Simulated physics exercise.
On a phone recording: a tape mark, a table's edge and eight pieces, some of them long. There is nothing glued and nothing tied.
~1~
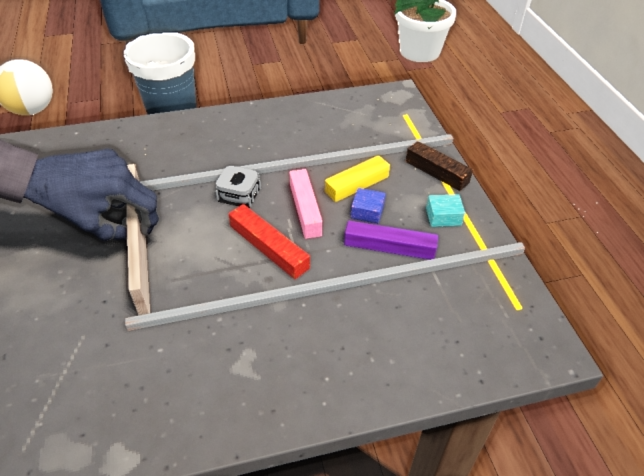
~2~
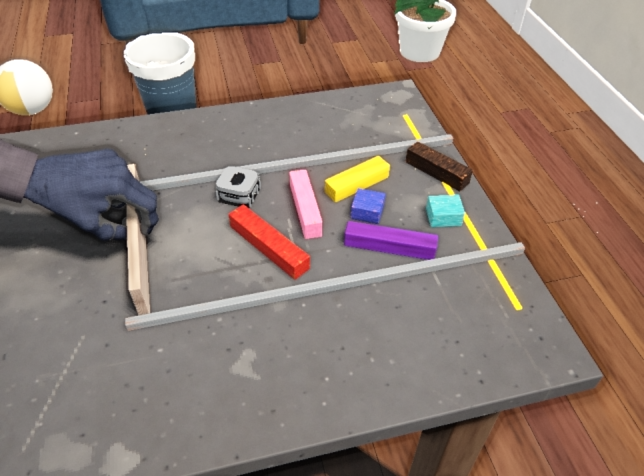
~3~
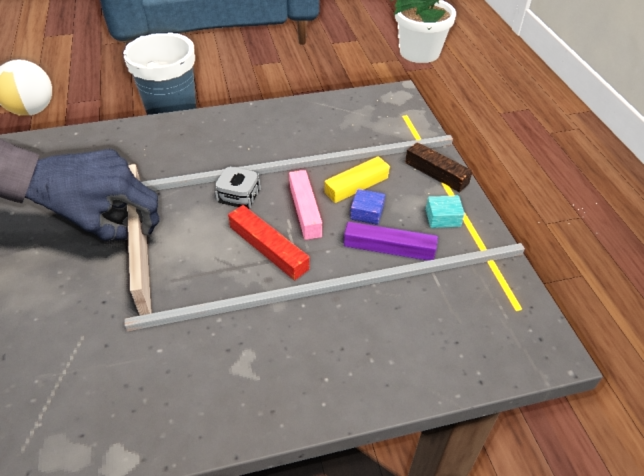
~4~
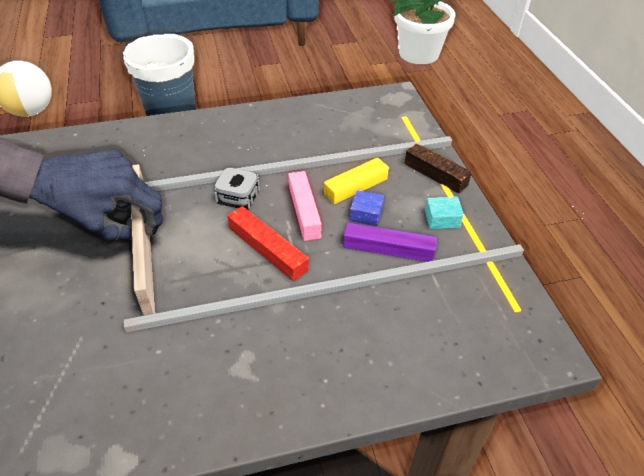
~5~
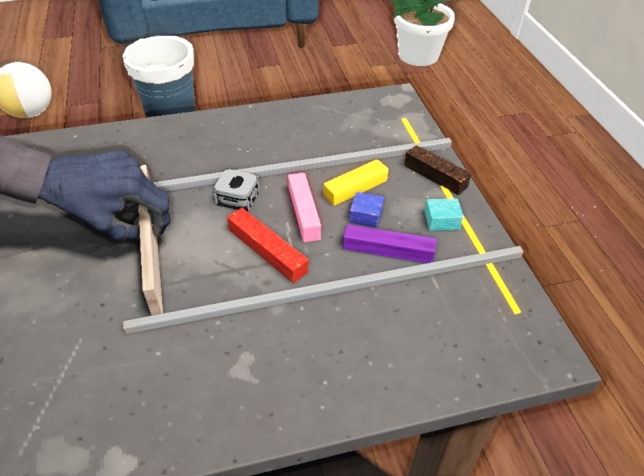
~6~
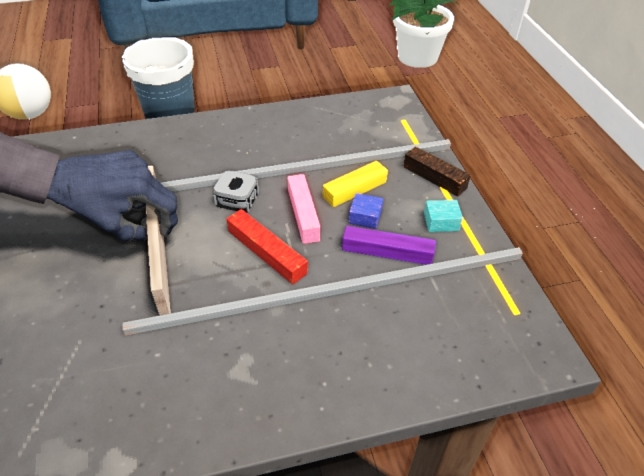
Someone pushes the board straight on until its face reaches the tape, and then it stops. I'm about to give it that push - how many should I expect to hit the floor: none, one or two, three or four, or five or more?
Expect five or more.
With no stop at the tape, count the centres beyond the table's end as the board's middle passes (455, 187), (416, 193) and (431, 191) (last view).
The counts would come out as 6, 2 and 3.
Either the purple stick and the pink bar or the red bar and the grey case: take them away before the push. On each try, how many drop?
First 2, then 2.
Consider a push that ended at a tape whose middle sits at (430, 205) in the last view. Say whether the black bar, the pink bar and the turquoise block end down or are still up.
Taking each: The black bar topples, the pink bar holds its spot, the turquoise block topples.
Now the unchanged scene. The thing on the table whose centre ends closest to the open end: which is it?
The pink bar.
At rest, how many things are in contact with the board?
So the total is 2.
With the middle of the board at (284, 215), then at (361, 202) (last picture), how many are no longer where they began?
4 at one spot and 8 at the other.
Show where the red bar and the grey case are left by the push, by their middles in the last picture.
The red bar ends at (470, 210) and the grey case at (444, 154).
A little later, none off yet; black bar at rest near (436, 171); turquoise block at rest near (443, 216); purple stick at rest near (388, 245).
Next, none off yet; black bar moving near (441, 168); turquoise block at rest near (443, 216); purple stick shifted a little near (407, 244).
Later still, none off yet; black bar shifted a little near (460, 164); turquoise block shifted about its own width near (489, 214); purple stick shifted about its own width near (480, 231).
When it is over, the number that fall off is five or more; down, blue block, yellow stick, purple stick, turquoise block and black bar.
